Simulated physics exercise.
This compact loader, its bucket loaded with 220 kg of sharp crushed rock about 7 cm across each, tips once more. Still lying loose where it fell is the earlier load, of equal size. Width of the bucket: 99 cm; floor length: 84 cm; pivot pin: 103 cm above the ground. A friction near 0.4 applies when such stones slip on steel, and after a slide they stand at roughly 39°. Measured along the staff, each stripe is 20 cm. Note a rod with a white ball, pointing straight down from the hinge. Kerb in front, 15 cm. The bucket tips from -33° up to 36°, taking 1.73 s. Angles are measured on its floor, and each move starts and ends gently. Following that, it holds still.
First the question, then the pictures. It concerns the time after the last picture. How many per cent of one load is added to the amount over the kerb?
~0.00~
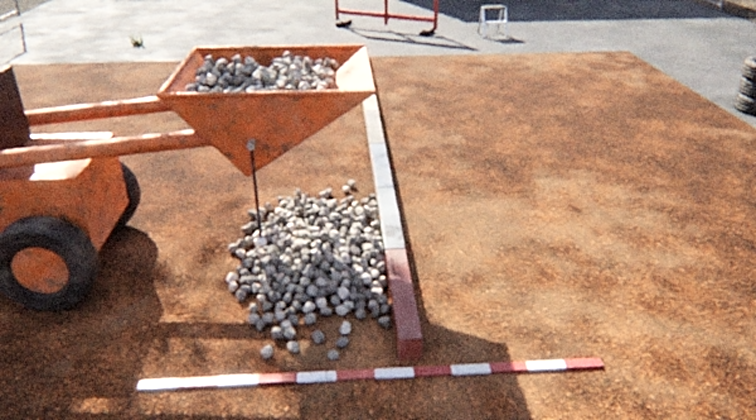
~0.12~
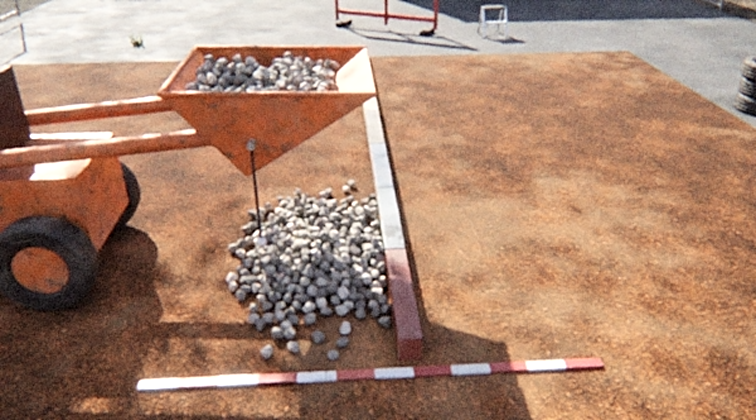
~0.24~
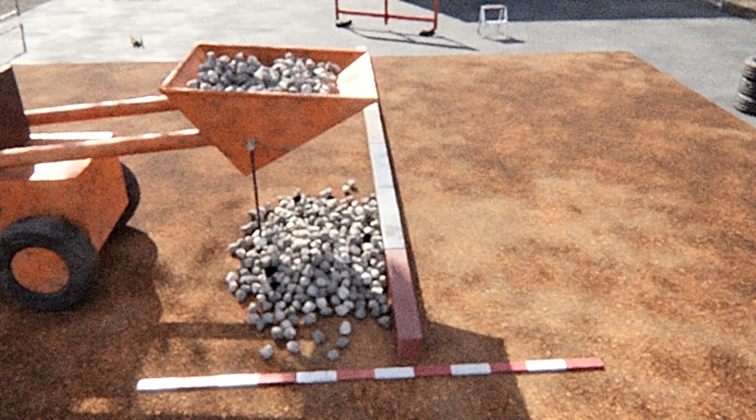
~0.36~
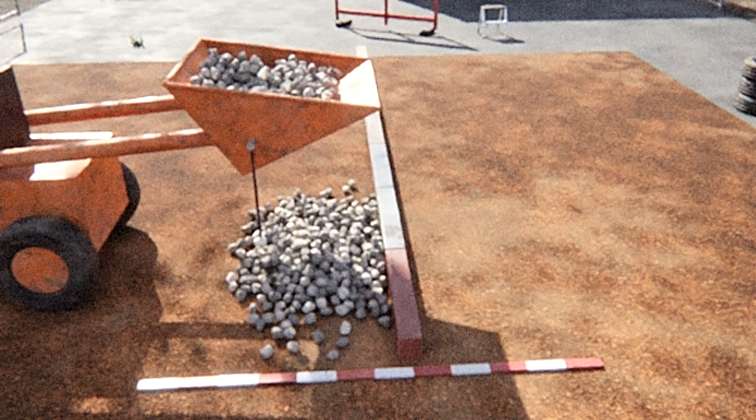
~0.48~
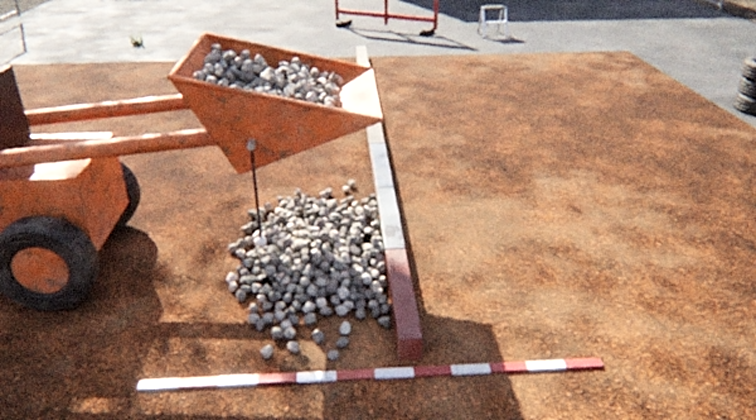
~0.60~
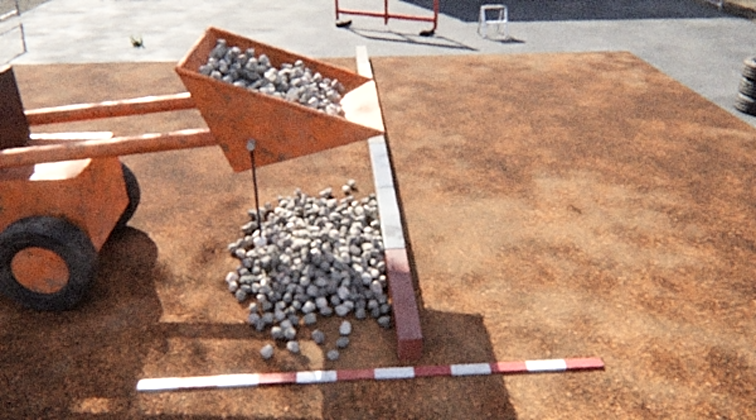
About 43 per cent of a load.
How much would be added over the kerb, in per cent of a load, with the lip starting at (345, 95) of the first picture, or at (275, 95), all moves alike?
Roughly 15 per cent, then 0 per cent.
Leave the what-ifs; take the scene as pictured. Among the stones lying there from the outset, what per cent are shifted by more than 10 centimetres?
Near 0 per cent, I reckon.
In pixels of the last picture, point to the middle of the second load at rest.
Near (390, 237).
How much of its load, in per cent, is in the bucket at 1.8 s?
Reading: Near 60 % of the load.
After 1.3 s the floor is at 25°; in per cent of one load, 100 in the bucket, 100 on this side of the kerb; the foremost stones are at (379, 253).
After 1.8 s the floor is at 36°; in per cent of one load, 62 in the bucket, 137 on this side of the kerb, 1 over the kerb; the foremost stones are at (411, 229).
After 2.2 s the floor is at 36°; in per cent of one load, 17 in the bucket, 162 on this side of the kerb, 21 over the kerb; the foremost stones are at (465, 244).
After 4.6 s the floor is at 36°; in per cent of one load, 0 in the bucket, 157 on this side of the kerb, 43 over the kerb; the foremost stones are at (527, 256). Net gain over the kerb, 43.
